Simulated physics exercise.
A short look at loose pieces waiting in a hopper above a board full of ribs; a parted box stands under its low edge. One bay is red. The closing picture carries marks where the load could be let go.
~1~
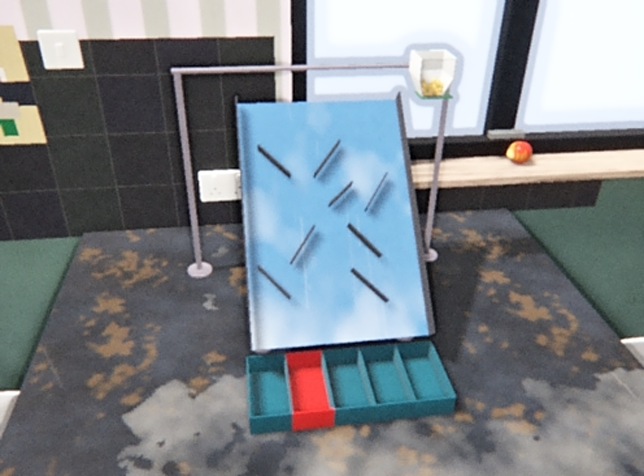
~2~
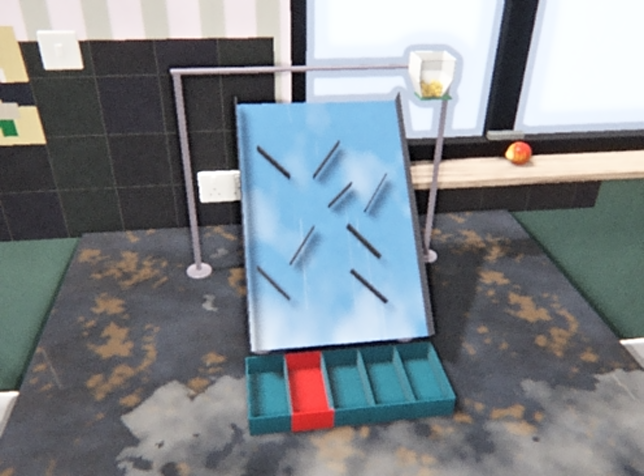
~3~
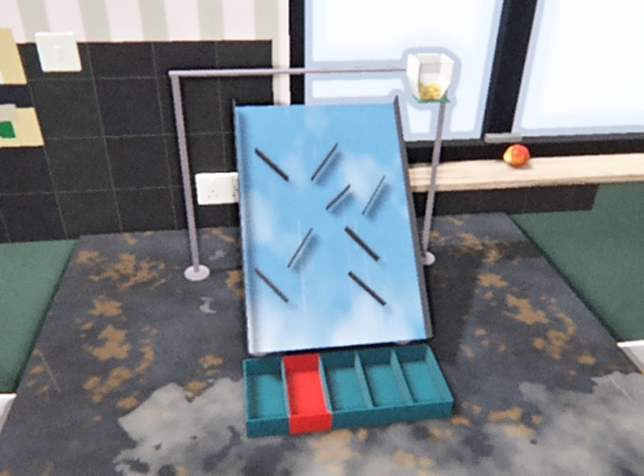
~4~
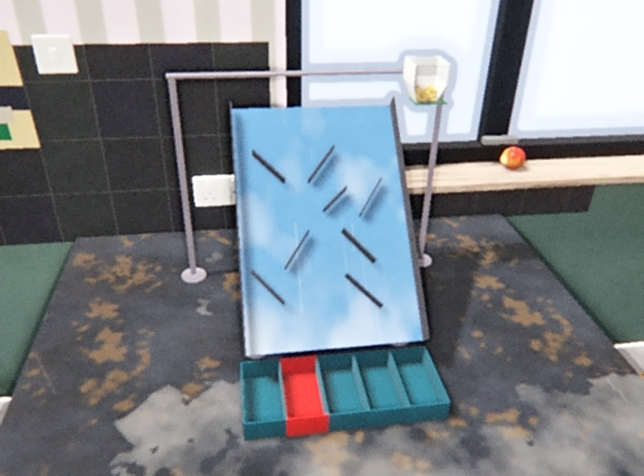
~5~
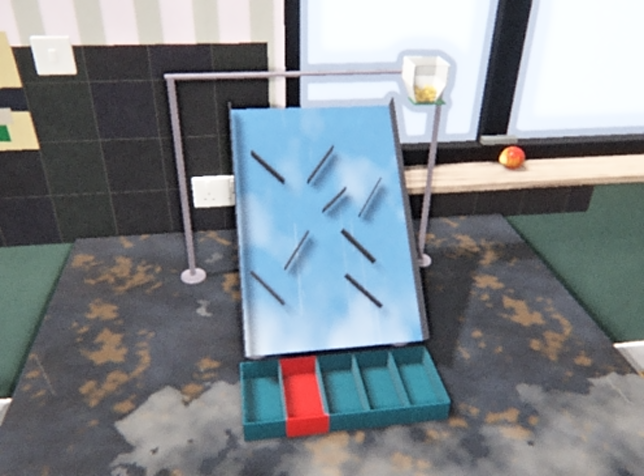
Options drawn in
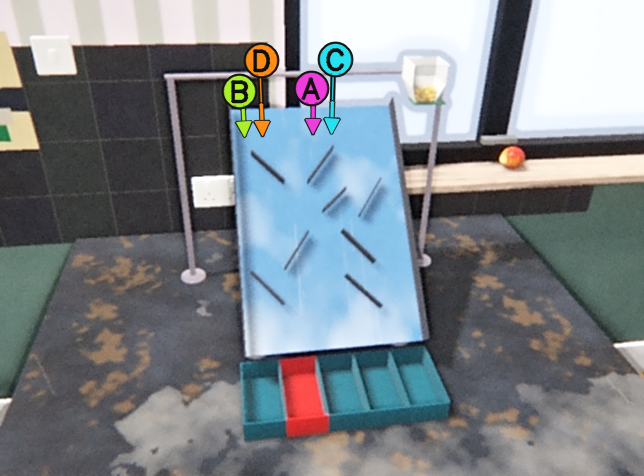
On a worn dark surface, a ribbed blue board and parted box stay still.
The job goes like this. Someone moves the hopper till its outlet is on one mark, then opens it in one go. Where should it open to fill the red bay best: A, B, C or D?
The best mark is A.
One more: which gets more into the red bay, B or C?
That would be C.
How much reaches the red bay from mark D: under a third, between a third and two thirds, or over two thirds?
Under a third.
On the marked copy, mark A meets the board at (312, 128); mark B meets the board at (244, 131); mark C meets the board at (331, 128); mark D meets the board at (262, 130).
With A, about two thirds in the red bay, about a third in other bays.
With B, a small part in the red bay, about two thirds in other bays, a small part outside the box.
With C, about a quarter in the red bay, about two thirds in other bays, a small part outside the box.
With D, about a quarter in the red bay, about half in other bays, about a quarter outside the box.
